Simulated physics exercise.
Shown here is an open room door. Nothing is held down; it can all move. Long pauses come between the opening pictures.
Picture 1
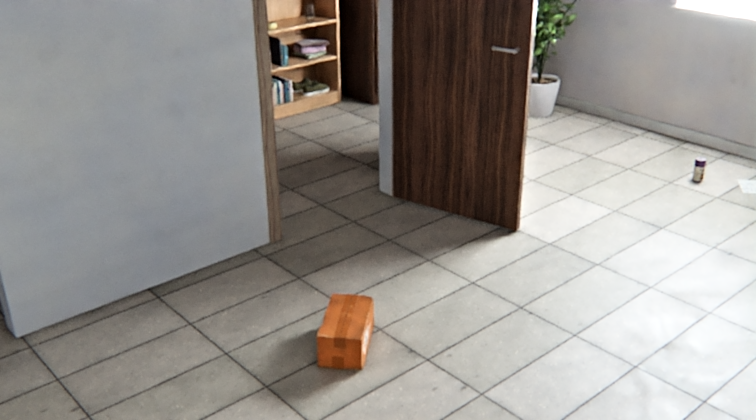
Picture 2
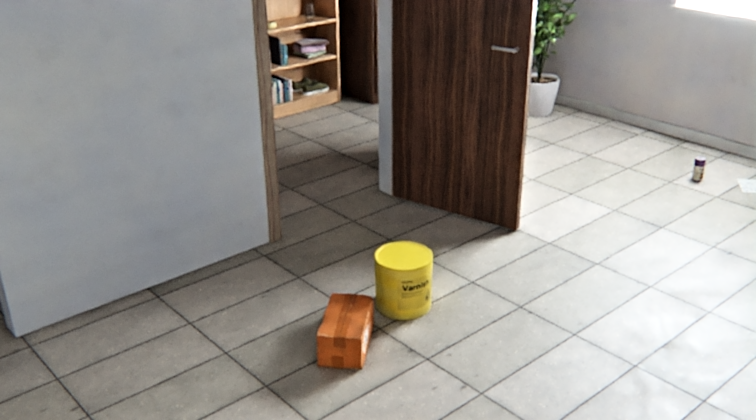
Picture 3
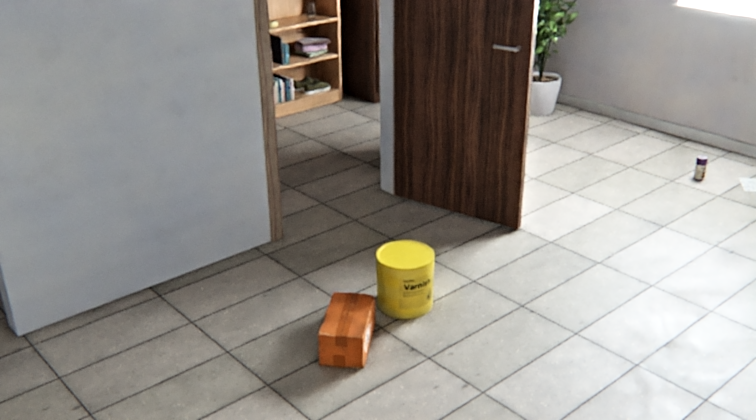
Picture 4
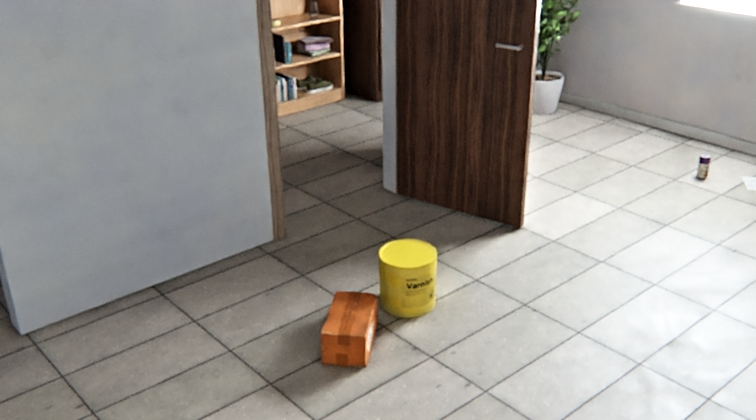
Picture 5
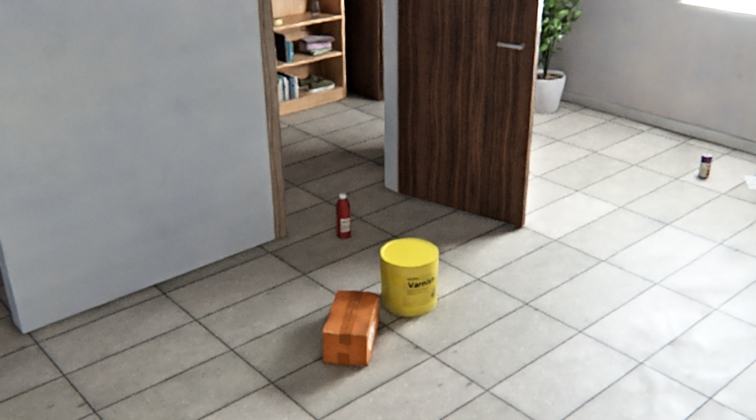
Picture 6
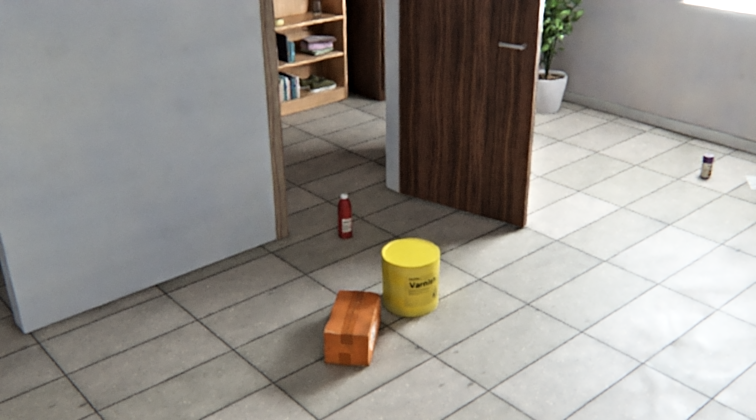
A yellow pail appears on the tiled floor, just behind and to the right of an orange parcel that sits alone at first in front of a wide-open brown door. Later a red bottle appears behind them, near the doorway, while the door, parcel and pail stay still.
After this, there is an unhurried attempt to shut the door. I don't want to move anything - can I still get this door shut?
The door travels the whole way.
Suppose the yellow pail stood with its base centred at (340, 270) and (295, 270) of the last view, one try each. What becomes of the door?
In order, the door swings completely to, then swings completely to.
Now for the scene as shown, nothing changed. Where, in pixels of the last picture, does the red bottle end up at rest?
Around (306, 197).
Then, 1.10 s on from there, door 66° open.
Then, 1.90 s on from there, door 20° open; red bottle shifted a little near (338, 214).
Then, 2.20 s on from there, door 2° open; red bottle turned 4° from how it was put near (309, 205).
Then, 2.60 s on from there, door 0° open; red bottle on its side near (293, 203).
In the end, door 0° open; toppled on the floor, red bottle; the other 2 unmoved. At the end, from the last picture's camera, red bottle near (306, 197).
